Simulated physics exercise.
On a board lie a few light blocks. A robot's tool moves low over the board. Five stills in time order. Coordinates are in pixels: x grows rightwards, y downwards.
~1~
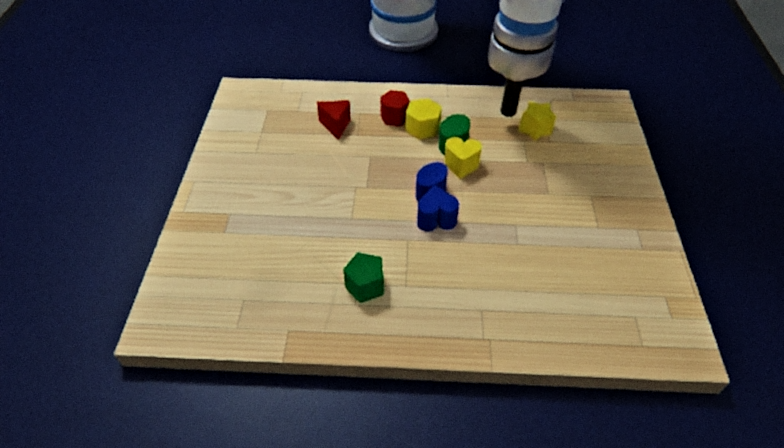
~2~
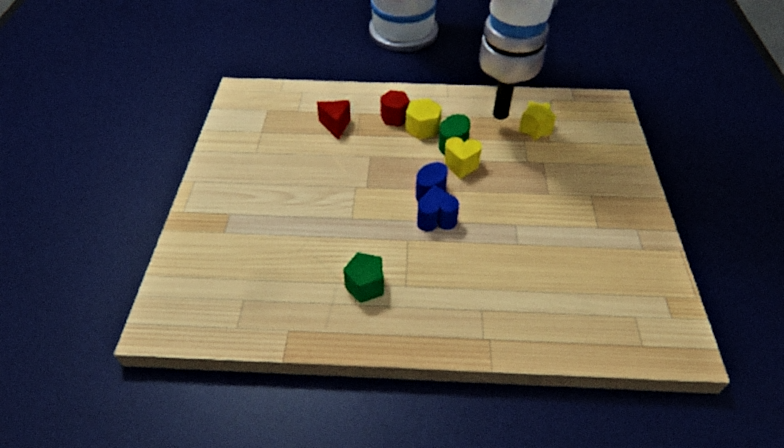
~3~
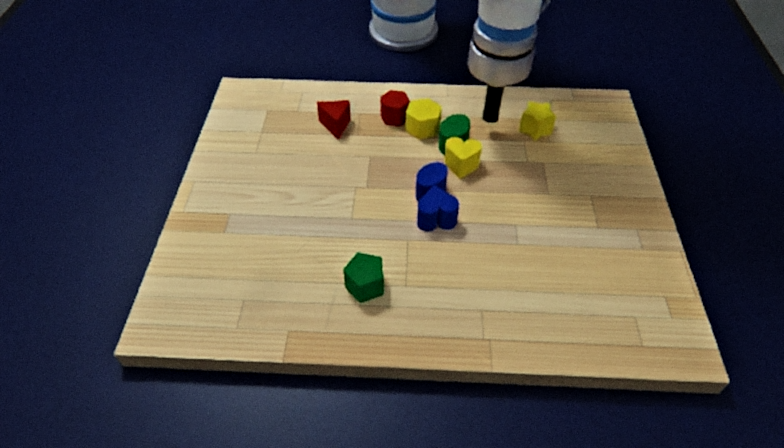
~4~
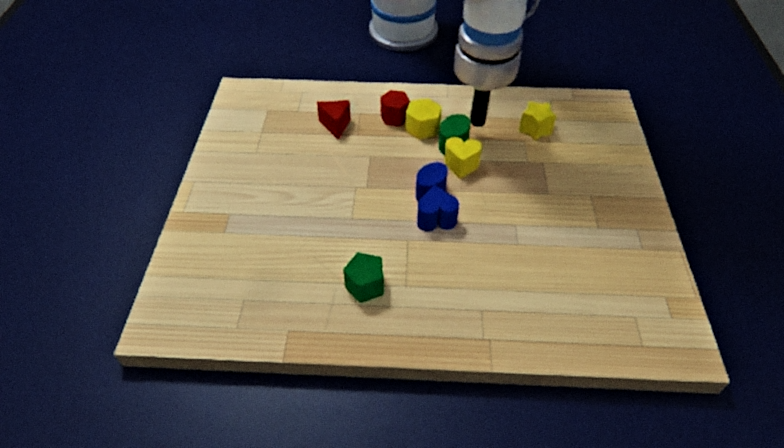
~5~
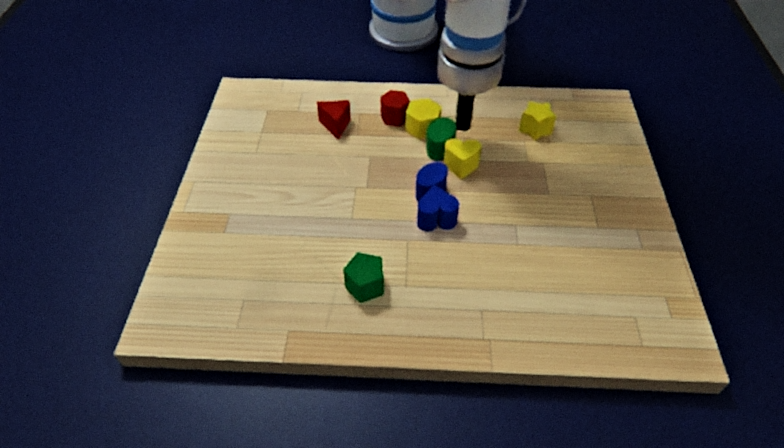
At the start, a robot's dark tool is near a yellow block at the upper right of a wooden board scattered with red, yellow, green and blue blocks. The tool glides left through open space, then nudges the green block slightly left, while the yellow heart beside it shifts a little.
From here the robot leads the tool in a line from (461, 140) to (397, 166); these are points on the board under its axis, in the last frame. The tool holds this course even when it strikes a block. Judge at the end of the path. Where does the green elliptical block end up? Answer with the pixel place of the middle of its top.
Around (378, 160).
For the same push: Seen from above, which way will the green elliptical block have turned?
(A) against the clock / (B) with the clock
That would be A.
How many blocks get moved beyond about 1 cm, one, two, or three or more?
Blocks that move over 1 cm: One.
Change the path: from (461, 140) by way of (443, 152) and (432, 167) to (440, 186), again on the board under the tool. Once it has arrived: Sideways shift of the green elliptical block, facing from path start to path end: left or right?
That's a shift to the right.
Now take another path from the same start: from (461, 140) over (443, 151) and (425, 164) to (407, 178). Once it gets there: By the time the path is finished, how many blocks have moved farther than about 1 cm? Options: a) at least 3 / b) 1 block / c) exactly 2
(b)
What follows on the original path. One third of the way, tool at (441, 135); green elliptical block at (420, 139).
Two thirds of the way, tool at (419, 144); green elliptical block at (398, 149).
At the end, tool at (397, 153); green elliptical block at (378, 160), turned 20° anticlockwise; yellow heart unmoved.
